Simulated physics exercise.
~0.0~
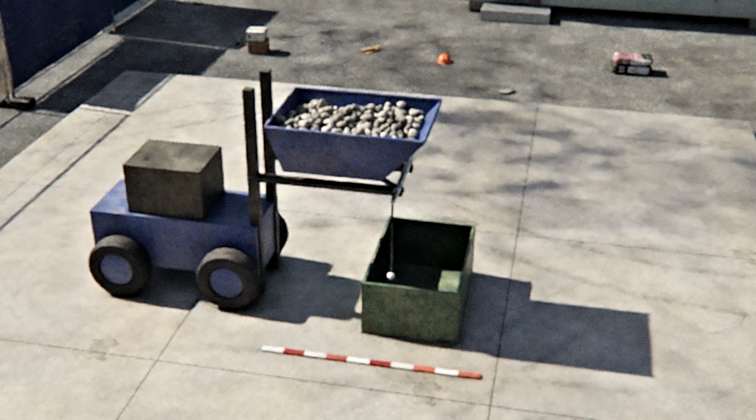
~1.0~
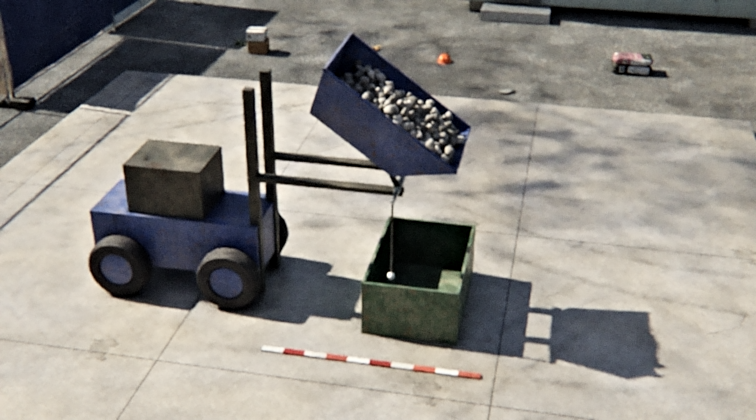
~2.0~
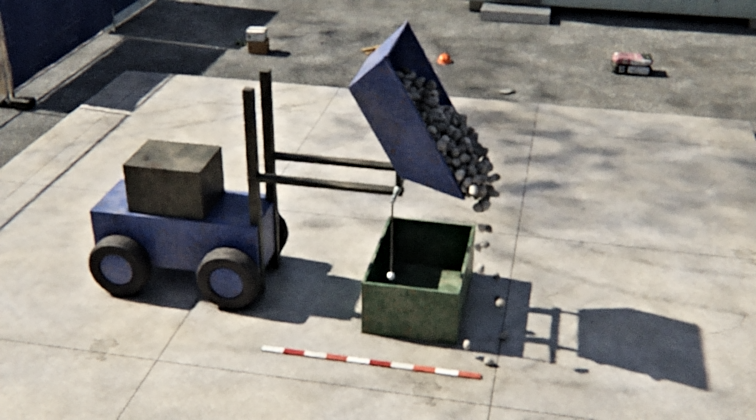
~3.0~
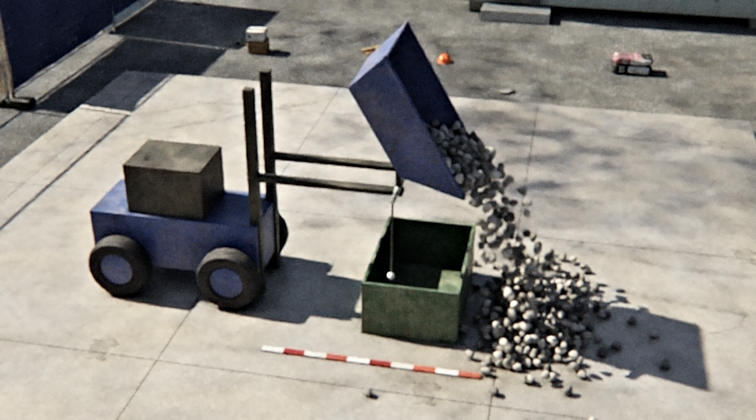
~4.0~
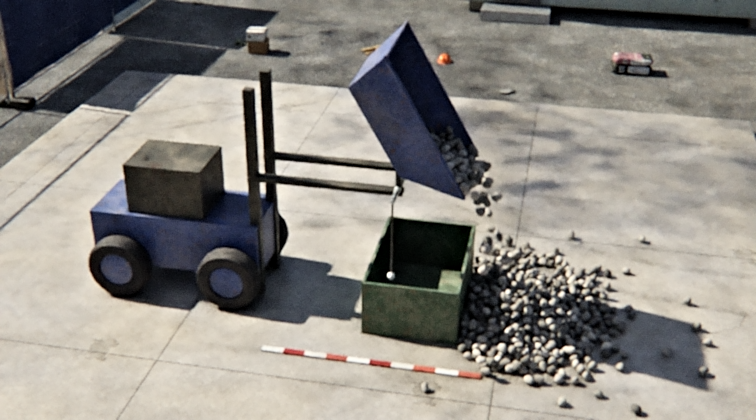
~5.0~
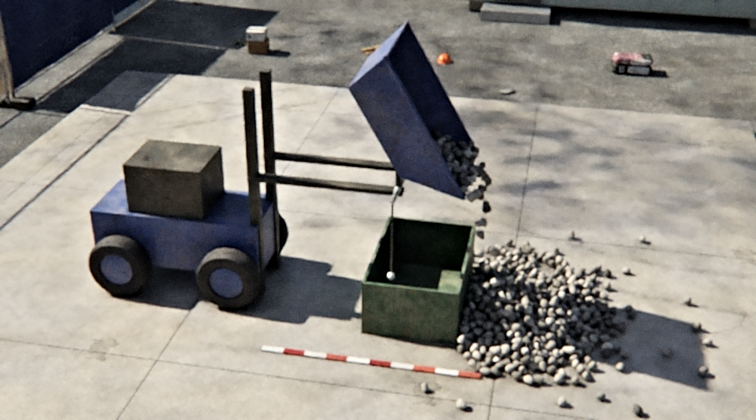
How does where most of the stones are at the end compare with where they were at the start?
At the start the stones were all up in the raised blue skip, but by the end most of them lay in a heap on the ground just to the right of the green bin.
